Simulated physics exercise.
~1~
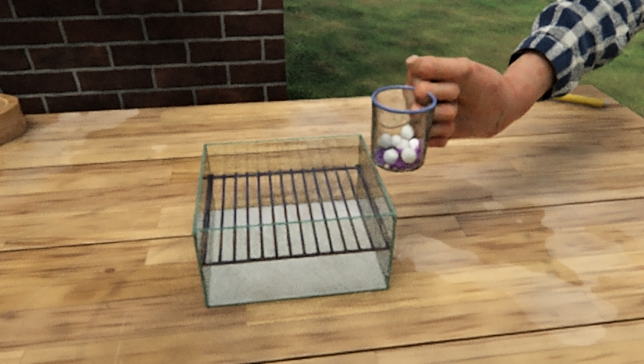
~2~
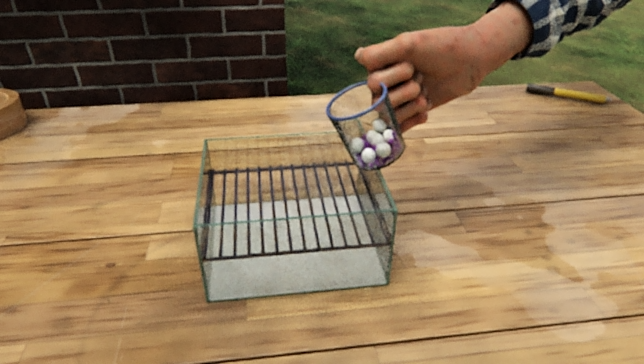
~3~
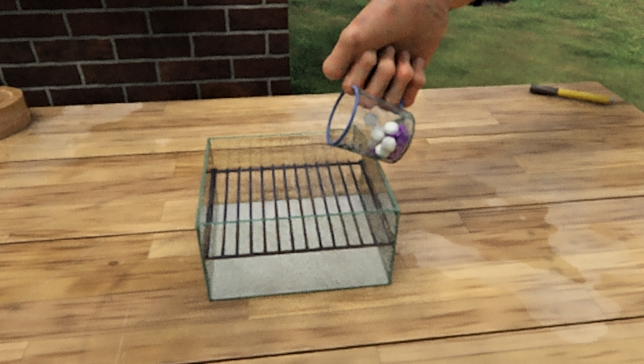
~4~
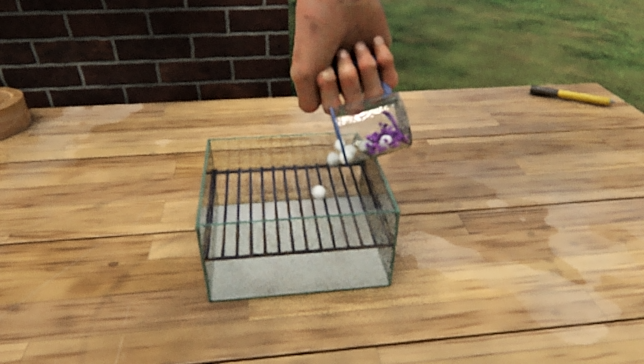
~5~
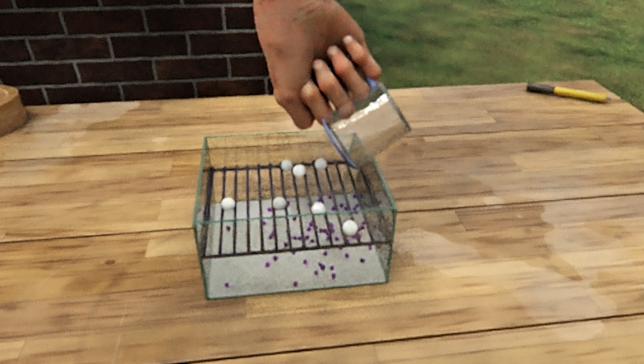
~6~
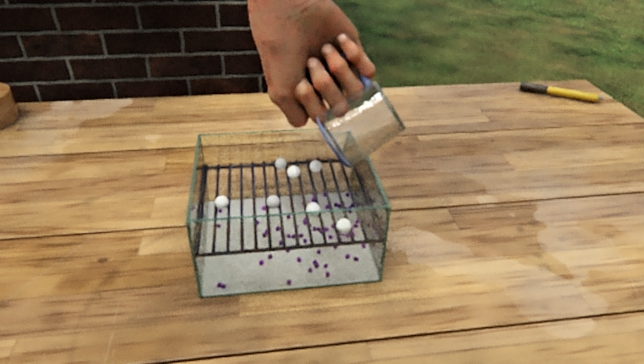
A hand tipped a clear cup of white balls and small purple bits over a wire rack in a glass box, emptying it, and the white balls stayed on the wires while the purple bits dropped through to the bottom.
